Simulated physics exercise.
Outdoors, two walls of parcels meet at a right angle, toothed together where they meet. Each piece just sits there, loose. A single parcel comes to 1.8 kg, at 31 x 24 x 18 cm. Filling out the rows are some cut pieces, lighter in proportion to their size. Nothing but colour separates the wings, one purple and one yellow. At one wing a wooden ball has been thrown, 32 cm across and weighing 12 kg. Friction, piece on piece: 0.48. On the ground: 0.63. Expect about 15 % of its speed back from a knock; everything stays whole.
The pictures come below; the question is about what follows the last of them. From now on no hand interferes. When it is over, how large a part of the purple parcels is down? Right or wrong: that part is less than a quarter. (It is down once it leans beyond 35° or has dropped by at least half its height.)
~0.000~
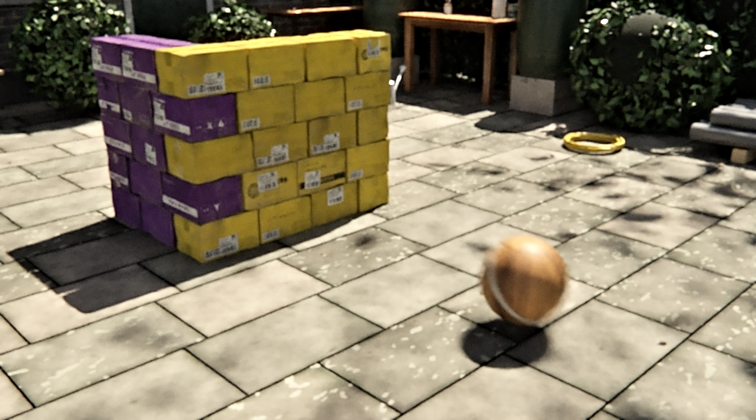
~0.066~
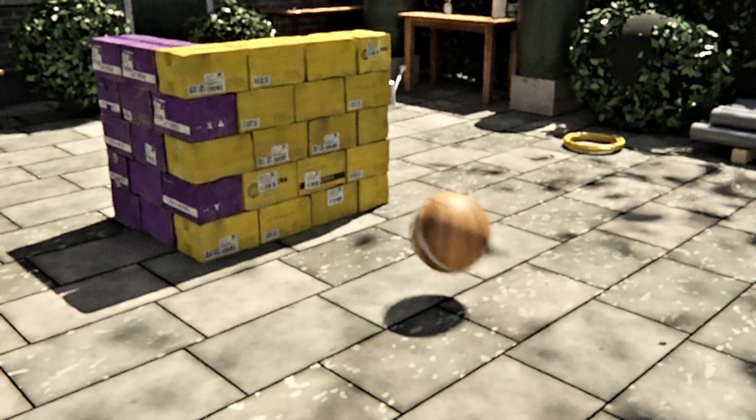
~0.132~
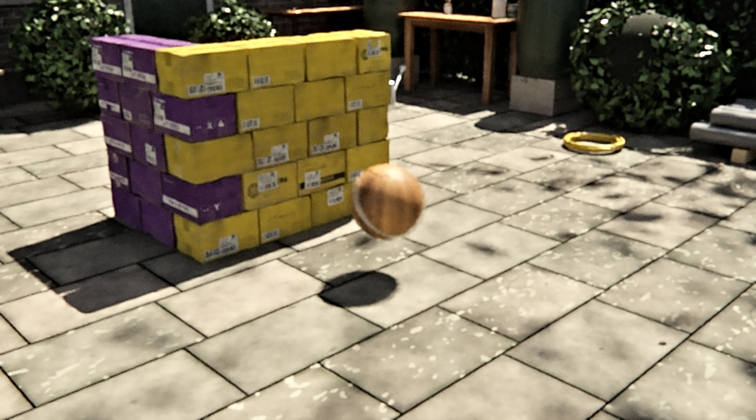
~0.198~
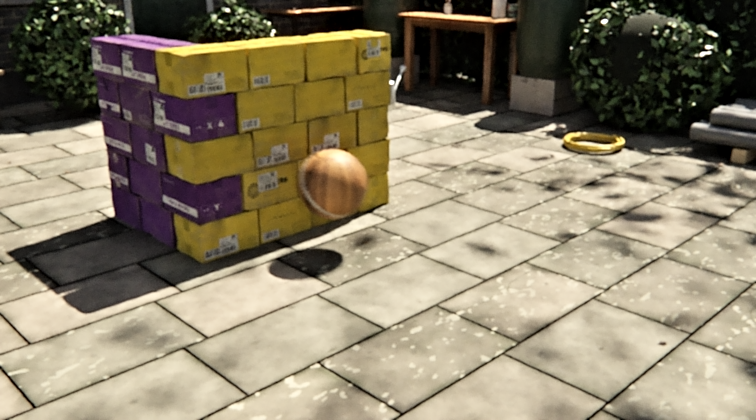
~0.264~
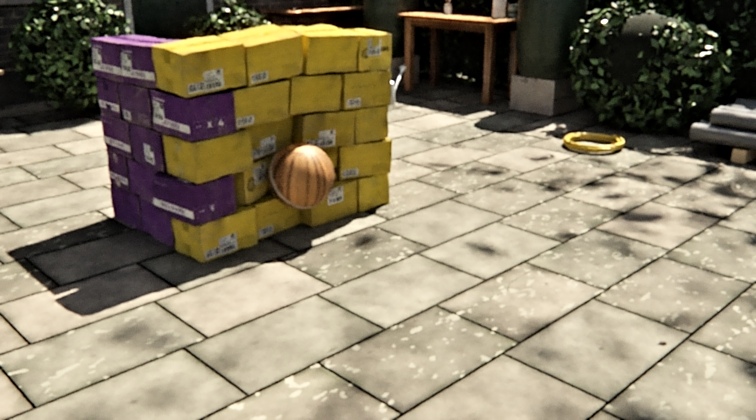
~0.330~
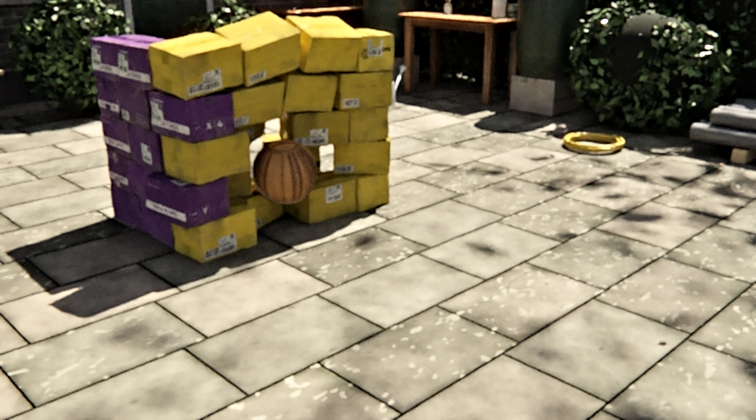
Right.
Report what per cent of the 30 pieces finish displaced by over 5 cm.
I count 55 % as shifted.
After 0.40 s, ball still moving; none of the 12 purple parcels down (0 of 30 in all colours); top purple parcel 30 mm from its place; top yellow parcel 3° from how it stood.
After 0.60 s, ball still moving; none of the 12 purple parcels down (3 of 30 in all colours); top purple parcel 41 mm from its place; top yellow parcel 53 mm from its place.
After 0.98 s, ball still moving; none of the 12 purple parcels down (7 of 30 in all colours); top purple parcel 42 mm from its place; top yellow parcel 7 cm from its place.
After 1.78 s, ball at rest; none of the 12 purple parcels down (7 of 30 in all colours); top purple parcel 42 mm from its place; top yellow parcel 7 cm from its place.
In the end (3.0 s), ball at rest; none of the 12 purple parcels down (7 of 30 in all colours); top purple parcel 42 mm from its place; top yellow parcel 7 cm from its place. That is 0 per cent. From the last view, middles, top purple parcel near (152, 64), top yellow parcel near (368, 50).
